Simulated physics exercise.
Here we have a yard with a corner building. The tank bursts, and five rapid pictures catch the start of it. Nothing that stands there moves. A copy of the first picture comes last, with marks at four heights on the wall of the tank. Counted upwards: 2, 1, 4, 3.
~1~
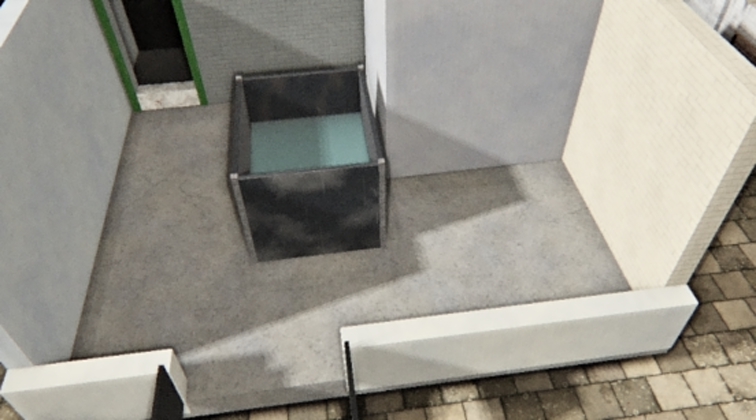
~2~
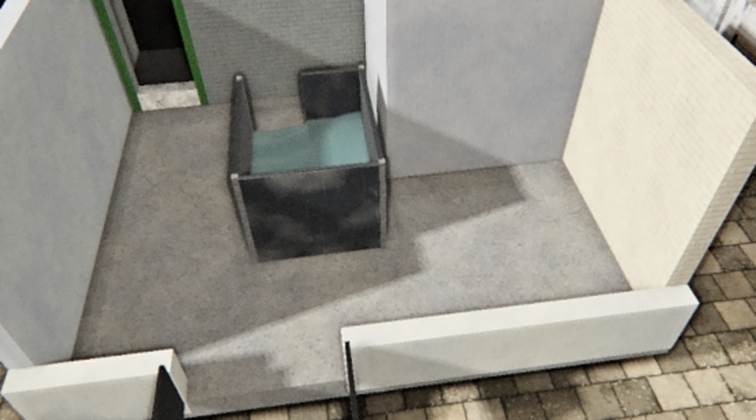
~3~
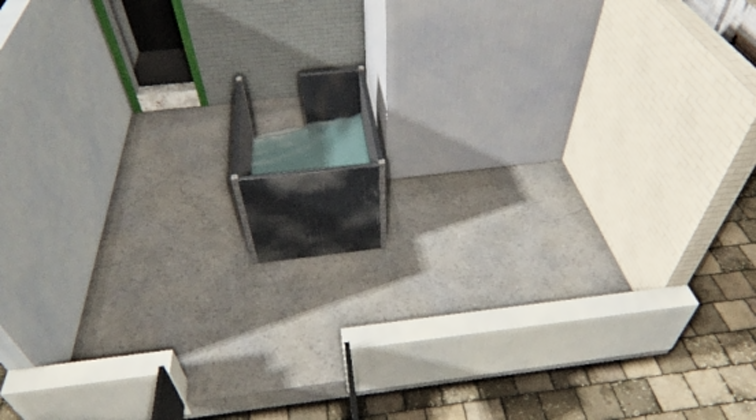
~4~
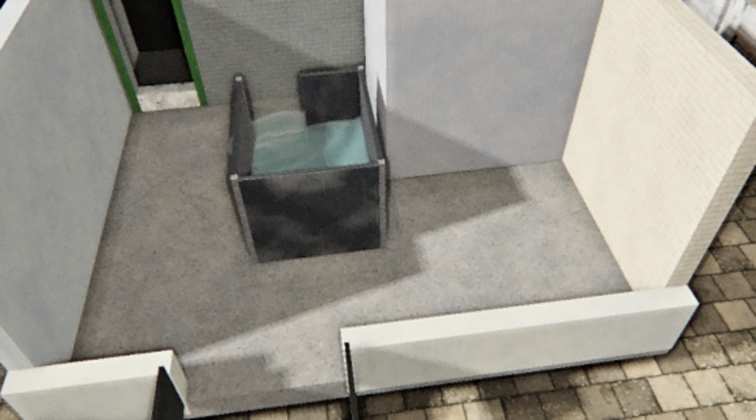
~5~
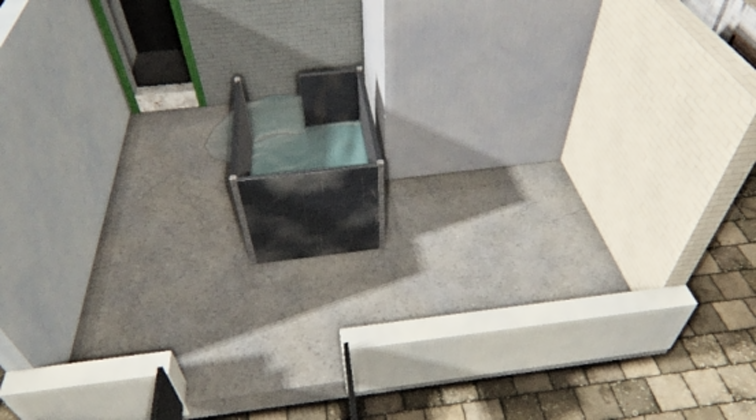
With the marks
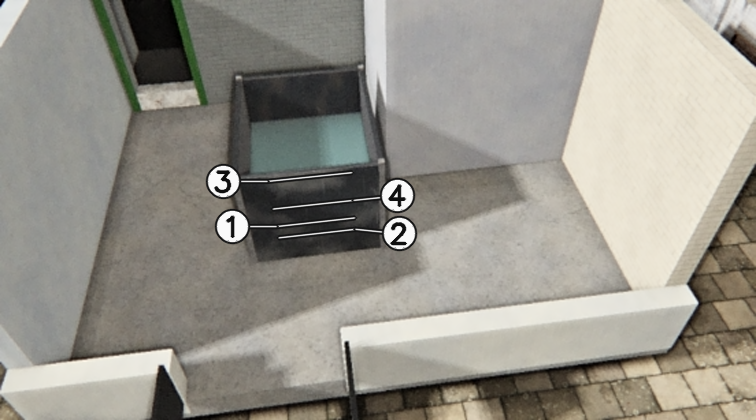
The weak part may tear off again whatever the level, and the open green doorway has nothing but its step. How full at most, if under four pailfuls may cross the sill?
Choose 4.
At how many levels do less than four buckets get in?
Three of them.
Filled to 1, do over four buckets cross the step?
No.
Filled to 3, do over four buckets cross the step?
Yes, that goes wrong.
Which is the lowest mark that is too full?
The answer is 3.
On the marked copy, 1 at (315, 222); 2 at (317, 233); 3 at (309, 177); 4 at (313, 204); from the bottom up 2, 1, 4, 3.
With 1, nothing gets over.
With 2, nothing gets over.
With 3, about 13 bucketfuls get in.
With 4, a bucket or two gets in.
